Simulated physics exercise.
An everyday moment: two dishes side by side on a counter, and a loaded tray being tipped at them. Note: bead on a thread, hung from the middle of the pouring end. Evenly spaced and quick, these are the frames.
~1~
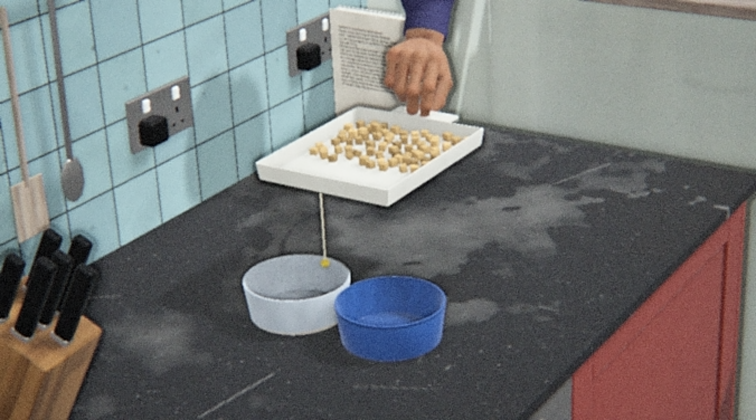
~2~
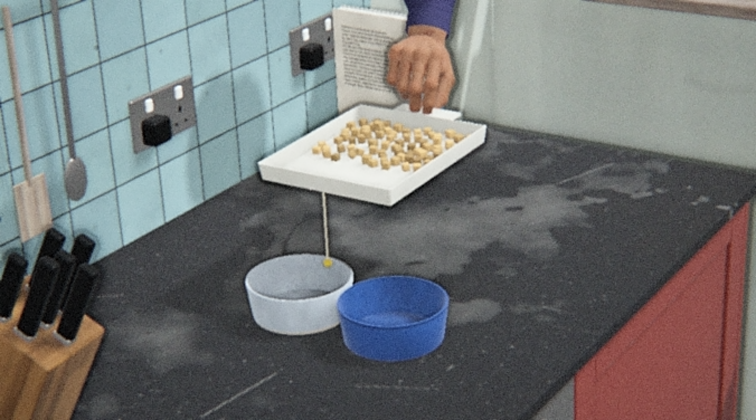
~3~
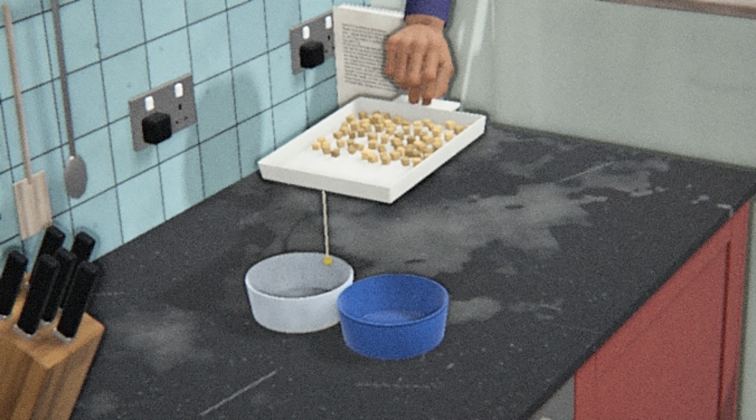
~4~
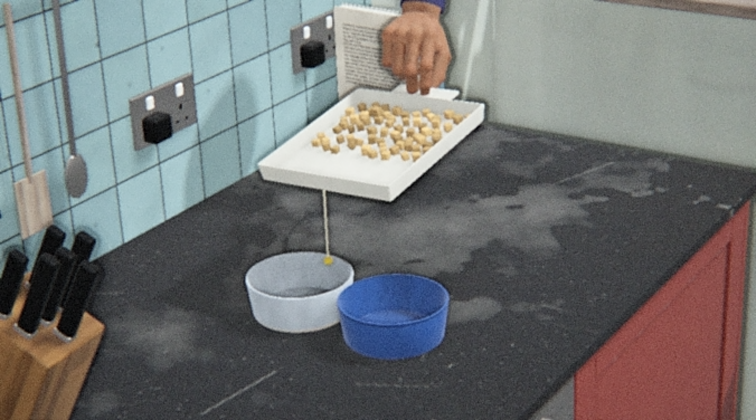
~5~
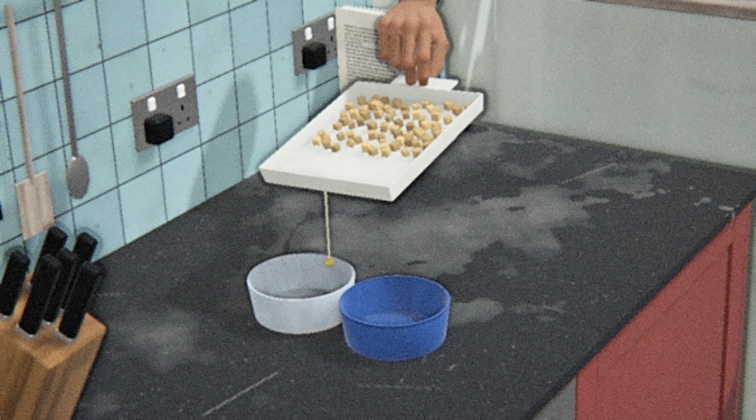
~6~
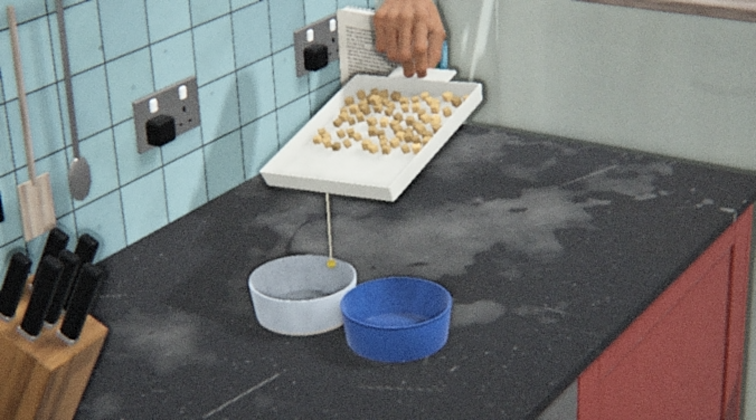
On a dark kitchen counter, a hand gradually tilts a tray of small cubes above two dishes.
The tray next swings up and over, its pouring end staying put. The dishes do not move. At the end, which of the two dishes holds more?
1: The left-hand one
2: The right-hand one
Option 1: The left-hand one.
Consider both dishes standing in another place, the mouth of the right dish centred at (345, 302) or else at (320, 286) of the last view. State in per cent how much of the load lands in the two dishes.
In order, about 90 and 80 in a hundred.
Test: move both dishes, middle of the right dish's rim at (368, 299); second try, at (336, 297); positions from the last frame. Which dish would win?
In the first try it's the left-side dish, and in the second it's the left-side dish.
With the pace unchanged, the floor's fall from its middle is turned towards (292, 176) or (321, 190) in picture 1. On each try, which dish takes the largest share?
So: The left-standing dish on the first go, the left-standing dish on the second.
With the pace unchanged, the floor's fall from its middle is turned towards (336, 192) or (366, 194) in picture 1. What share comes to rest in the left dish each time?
You'd see roughly 40 per cent the first time and 0 per cent the second.
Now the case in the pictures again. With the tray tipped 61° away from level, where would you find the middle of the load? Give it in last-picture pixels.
Mark it at roughly (307, 163) in the final frame.
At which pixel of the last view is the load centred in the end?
The centre comes to rest close to (278, 314).
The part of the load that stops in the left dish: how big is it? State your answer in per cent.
About 60 %.
Just after the last frame, tray tipped steeply; almost all on the tray; just a few in the air.
A moment on, tray tipped past a quarter turn; almost all on the tray; just a few in the left dish; just a few outside both; just a few in the air.
Further on, tray tipped past a quarter turn; roughly two thirds in the left dish; roughly a third outside both.
When it is over, tray tipped past a quarter turn; not one in the right dish; roughly two thirds in the left dish; roughly a third outside both.
